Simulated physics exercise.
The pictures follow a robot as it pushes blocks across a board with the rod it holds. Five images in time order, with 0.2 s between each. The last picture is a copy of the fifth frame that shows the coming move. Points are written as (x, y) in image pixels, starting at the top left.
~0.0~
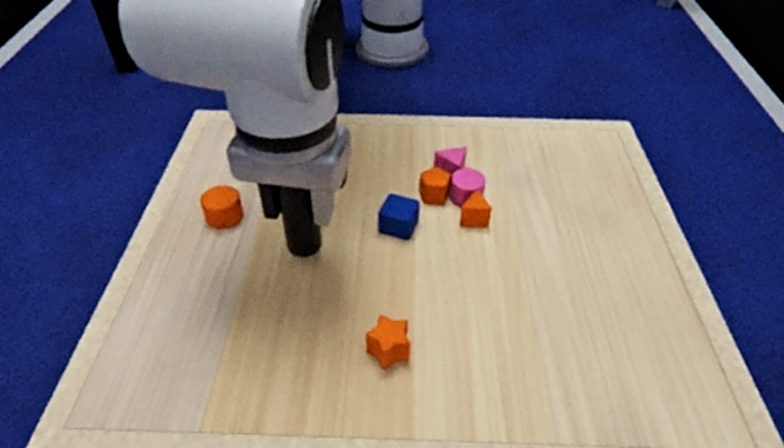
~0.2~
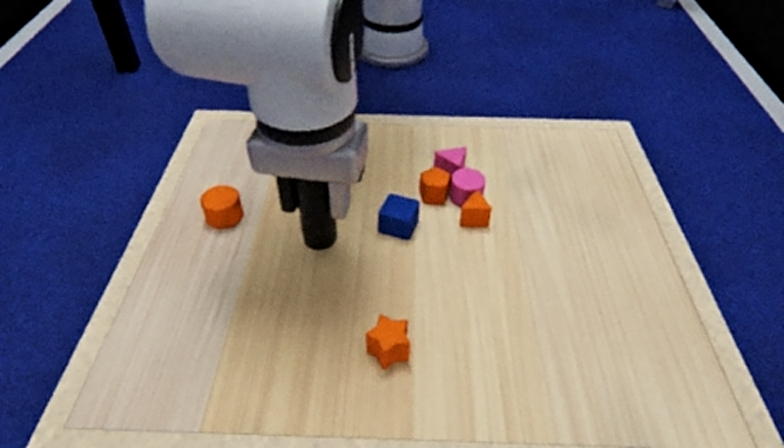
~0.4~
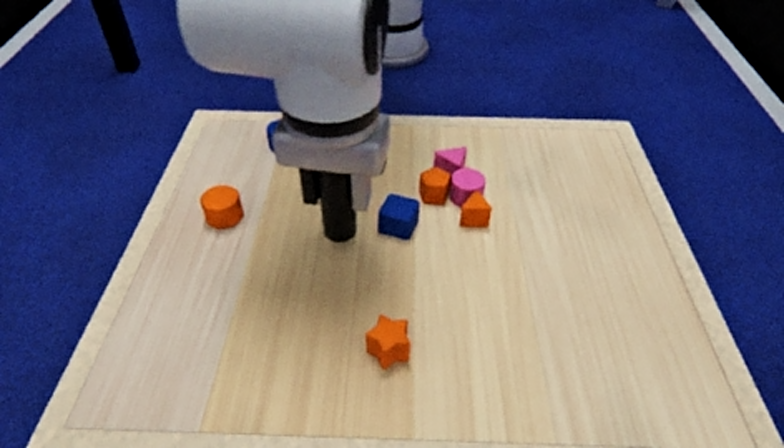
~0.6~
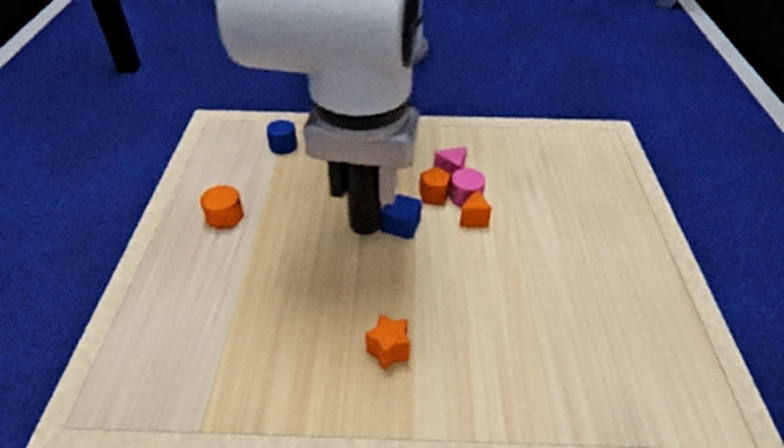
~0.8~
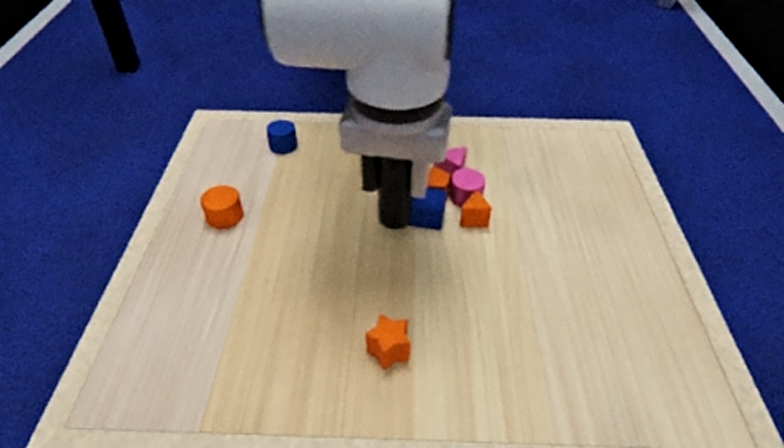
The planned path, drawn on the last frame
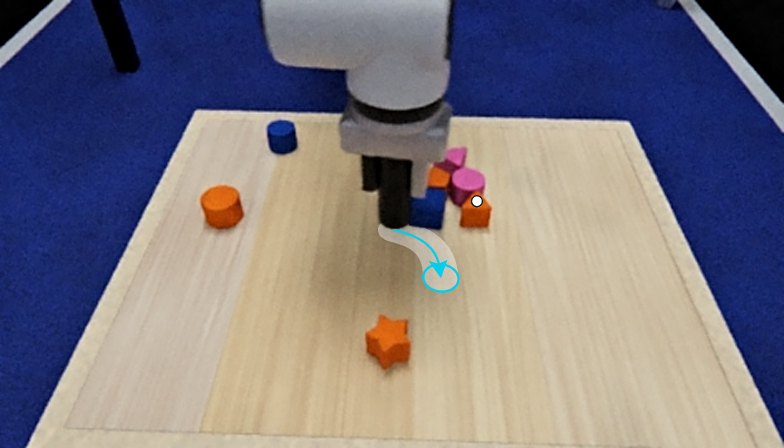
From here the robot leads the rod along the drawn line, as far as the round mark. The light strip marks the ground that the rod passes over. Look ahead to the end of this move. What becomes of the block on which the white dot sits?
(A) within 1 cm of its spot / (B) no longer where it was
It's A.
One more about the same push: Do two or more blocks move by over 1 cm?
I'd say no.
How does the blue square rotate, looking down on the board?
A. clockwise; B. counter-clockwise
That would be B.
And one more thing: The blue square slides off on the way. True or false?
The claim holds.
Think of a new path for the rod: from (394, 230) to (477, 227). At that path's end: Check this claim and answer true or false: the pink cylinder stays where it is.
It is false.
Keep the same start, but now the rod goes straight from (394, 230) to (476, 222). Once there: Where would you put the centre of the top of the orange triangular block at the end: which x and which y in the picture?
Answer: (505, 203).
The line goes from (394, 230) over (419, 239) and (436, 256) to (441, 278); the dot is on the orange triangular block.
What follows on the original path. Halfway along, rod at (430, 235); blue square at (442, 199), turned 35° anticlockwise.
At the end, rod at (442, 266); blue square at (442, 199), turned 35° anticlockwise; orange triangular block unmoved.
